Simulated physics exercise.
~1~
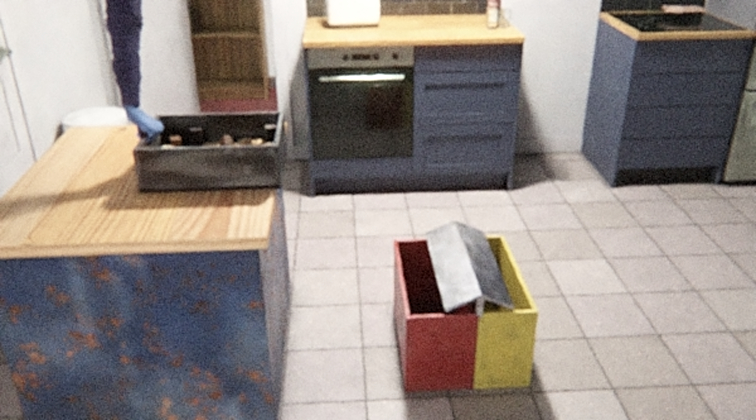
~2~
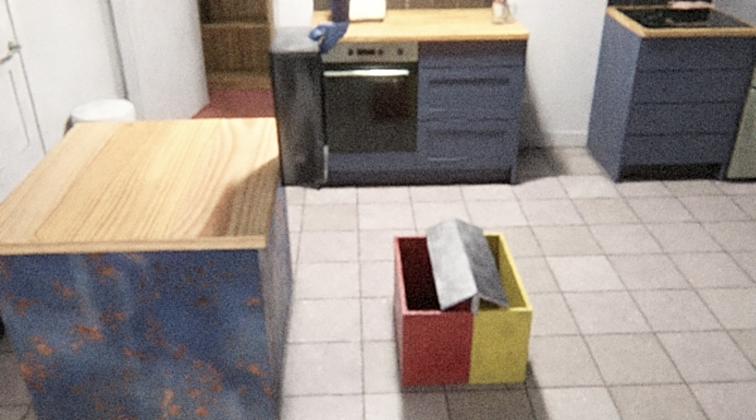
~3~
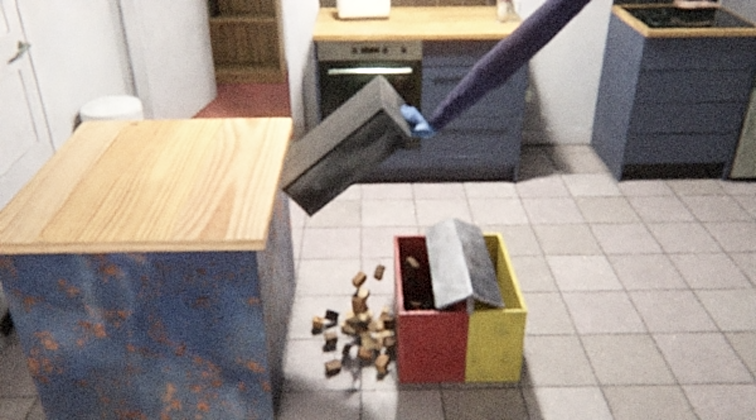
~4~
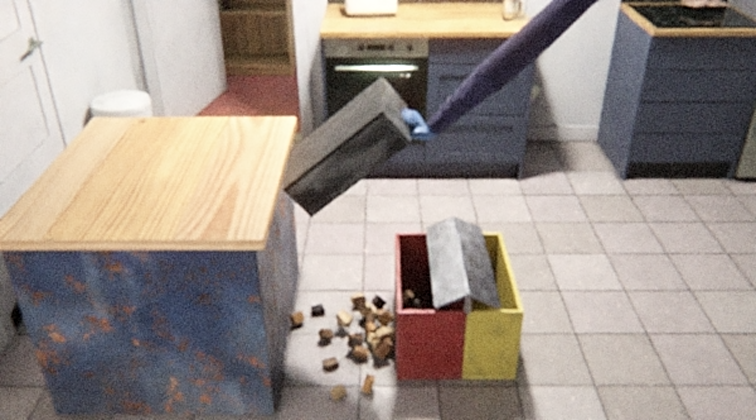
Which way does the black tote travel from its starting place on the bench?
It travels to the right, off the bench and towards the red and yellow boxes, tipping over as it goes.
Black tote swinging right off a wooden-topped bench and tipping, spilling wooden blocks mostly onto the floor beside a red box.
